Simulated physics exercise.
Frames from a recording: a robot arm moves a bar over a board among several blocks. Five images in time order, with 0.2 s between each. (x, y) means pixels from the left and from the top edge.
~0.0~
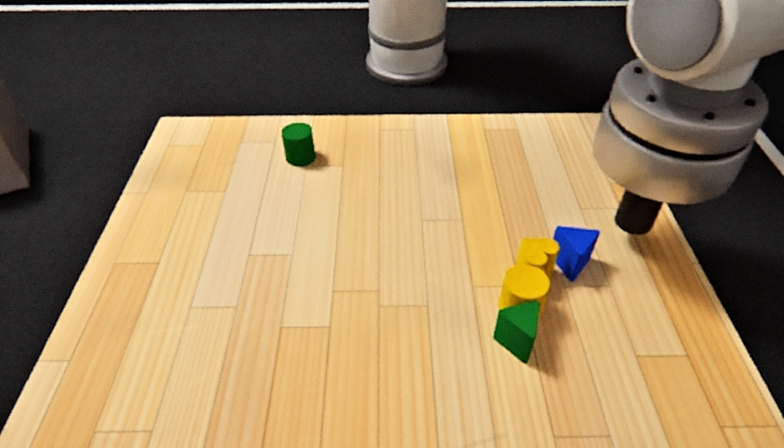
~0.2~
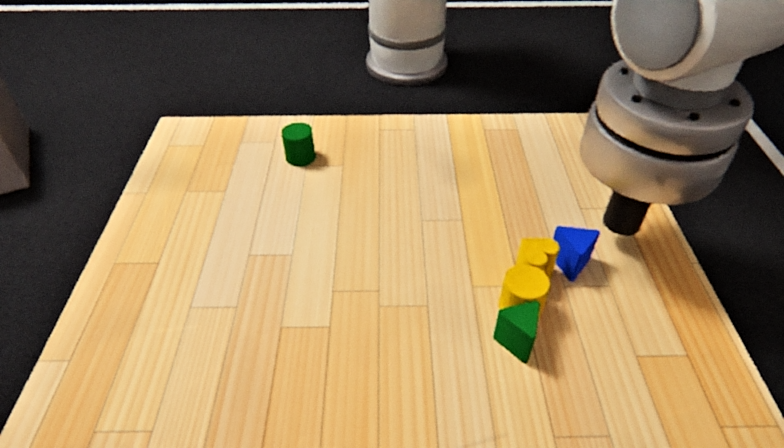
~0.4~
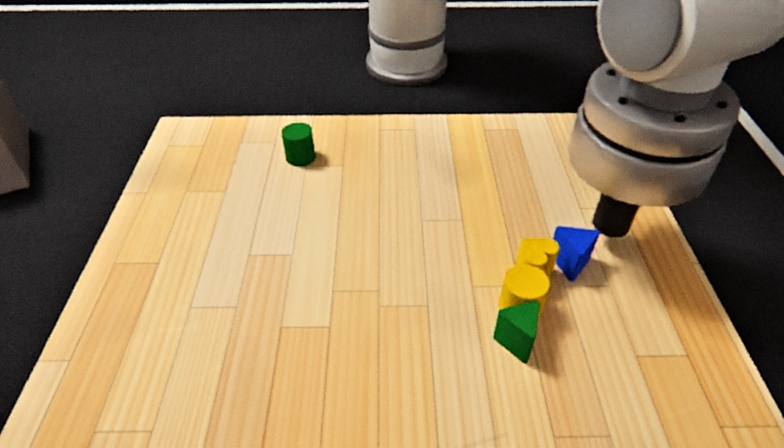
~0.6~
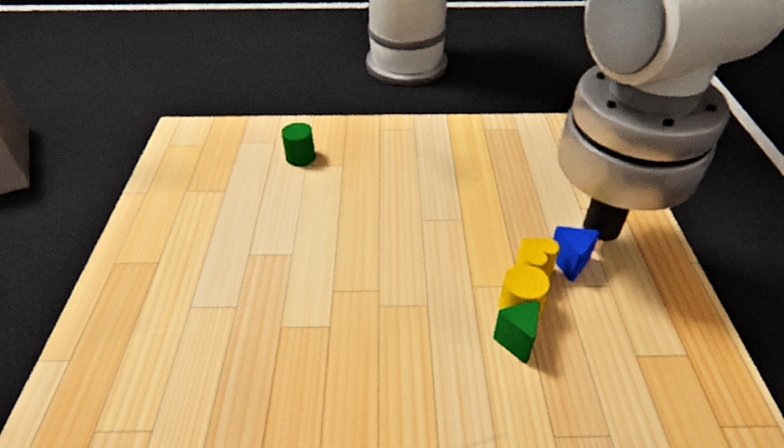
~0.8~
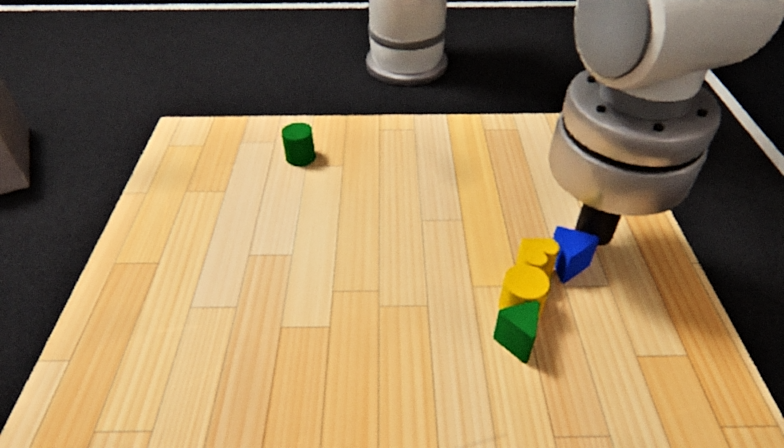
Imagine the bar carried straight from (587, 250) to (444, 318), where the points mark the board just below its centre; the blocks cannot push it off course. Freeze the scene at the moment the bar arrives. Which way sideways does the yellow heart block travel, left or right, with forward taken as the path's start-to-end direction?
Facing from start to end, it will go to the right.
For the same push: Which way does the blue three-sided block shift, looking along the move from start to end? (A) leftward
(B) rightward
A.
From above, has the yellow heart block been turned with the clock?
That would be a yes.
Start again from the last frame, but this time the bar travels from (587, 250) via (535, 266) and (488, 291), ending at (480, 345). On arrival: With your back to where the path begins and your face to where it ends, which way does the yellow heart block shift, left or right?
Its sideways move is to the right.
On the path given first. One third of the way, bar at (546, 254); green three-sided block at (522, 324); yellow disc at (512, 292); yellow heart block at (496, 256), turned 60° clockwise; blue three-sided block at (534, 264).
Two thirds of the way, bar at (498, 276); green three-sided block at (521, 340), turned 20° anticlockwise; yellow disc at (499, 310); yellow heart block at (461, 274), turned 110° clockwise; blue three-sided block at (523, 289), turned 45° anticlockwise.
At the end, bar at (446, 301); green three-sided block at (521, 341), turned 20° anticlockwise; yellow disc at (499, 311); yellow heart block at (404, 293), turned 130° clockwise; blue three-sided block at (523, 289), turned 50° anticlockwise.
